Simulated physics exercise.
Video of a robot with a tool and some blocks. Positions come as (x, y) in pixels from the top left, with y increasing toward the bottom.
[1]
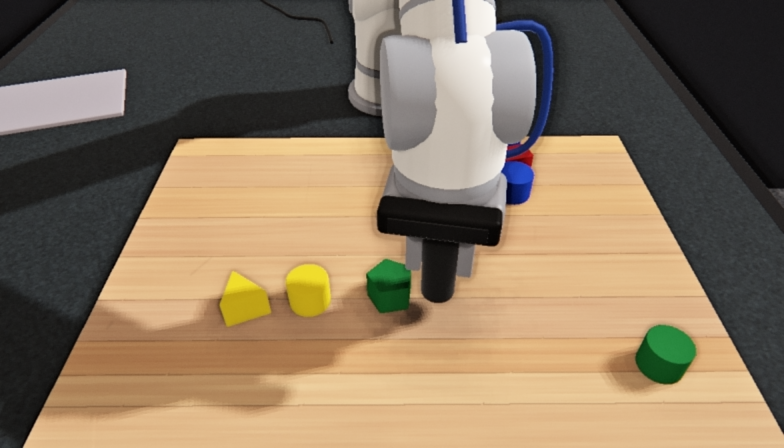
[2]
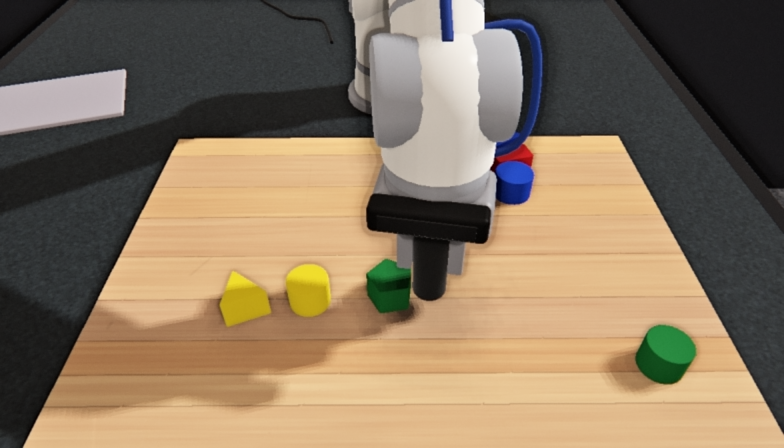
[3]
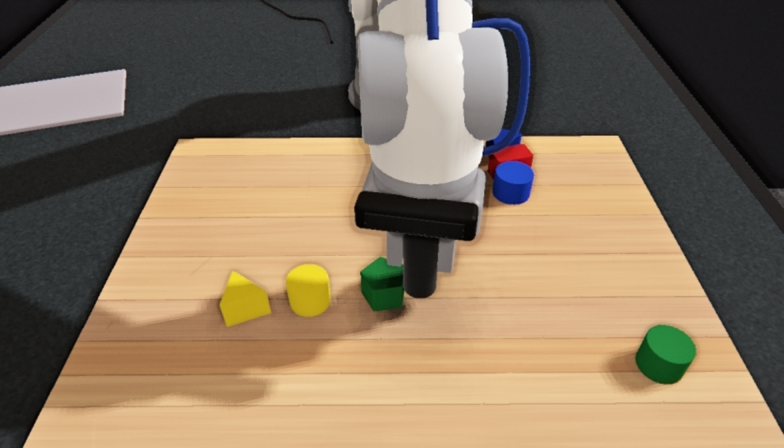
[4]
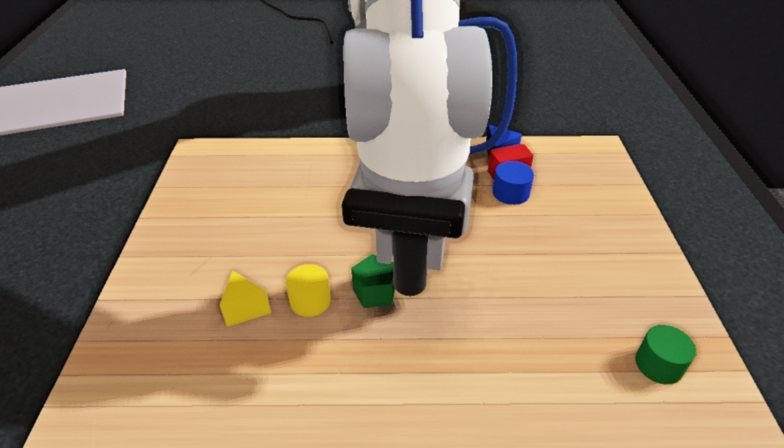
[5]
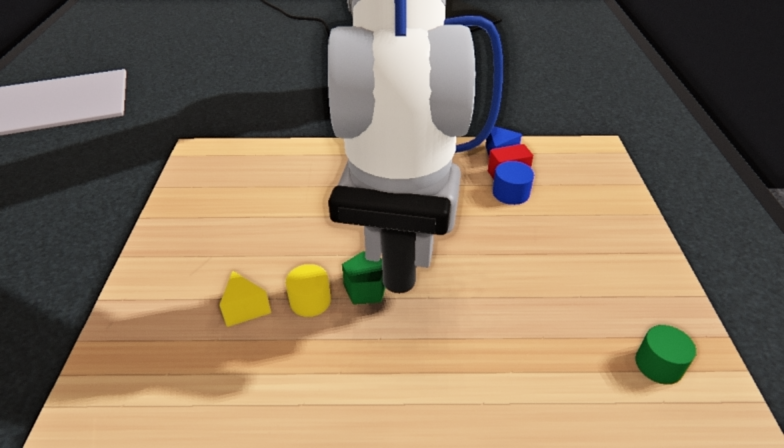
On a light wooden tabletop, a robot arm with a black tool stands just right of a green angular block, with two yellow blocks further left. The arm moves slightly left, and its tool pushes the green block a short way toward the yellow ones, which stay still.
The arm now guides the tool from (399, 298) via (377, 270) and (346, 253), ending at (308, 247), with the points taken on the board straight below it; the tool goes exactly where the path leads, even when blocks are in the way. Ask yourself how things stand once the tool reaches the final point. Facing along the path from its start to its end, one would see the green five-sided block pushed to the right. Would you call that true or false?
The claim does not hold.
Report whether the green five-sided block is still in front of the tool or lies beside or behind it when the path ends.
Lost on the way.
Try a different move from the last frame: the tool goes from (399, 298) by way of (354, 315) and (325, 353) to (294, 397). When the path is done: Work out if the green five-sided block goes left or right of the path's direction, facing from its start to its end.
My answer: Right.
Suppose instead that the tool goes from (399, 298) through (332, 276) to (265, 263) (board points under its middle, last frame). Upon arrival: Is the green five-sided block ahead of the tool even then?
In short: Yes.
What follows on the original path. One third of the way, tool at (375, 254); green five-sided block at (341, 256), turned 35° anticlockwise.
Two thirds of the way, tool at (343, 237); yellow disc at (302, 283); green five-sided block at (319, 251), turned 80° anticlockwise.
At the end, tool at (305, 232); yellow disc at (300, 285); green five-sided block at (309, 252), turned 95° anticlockwise.
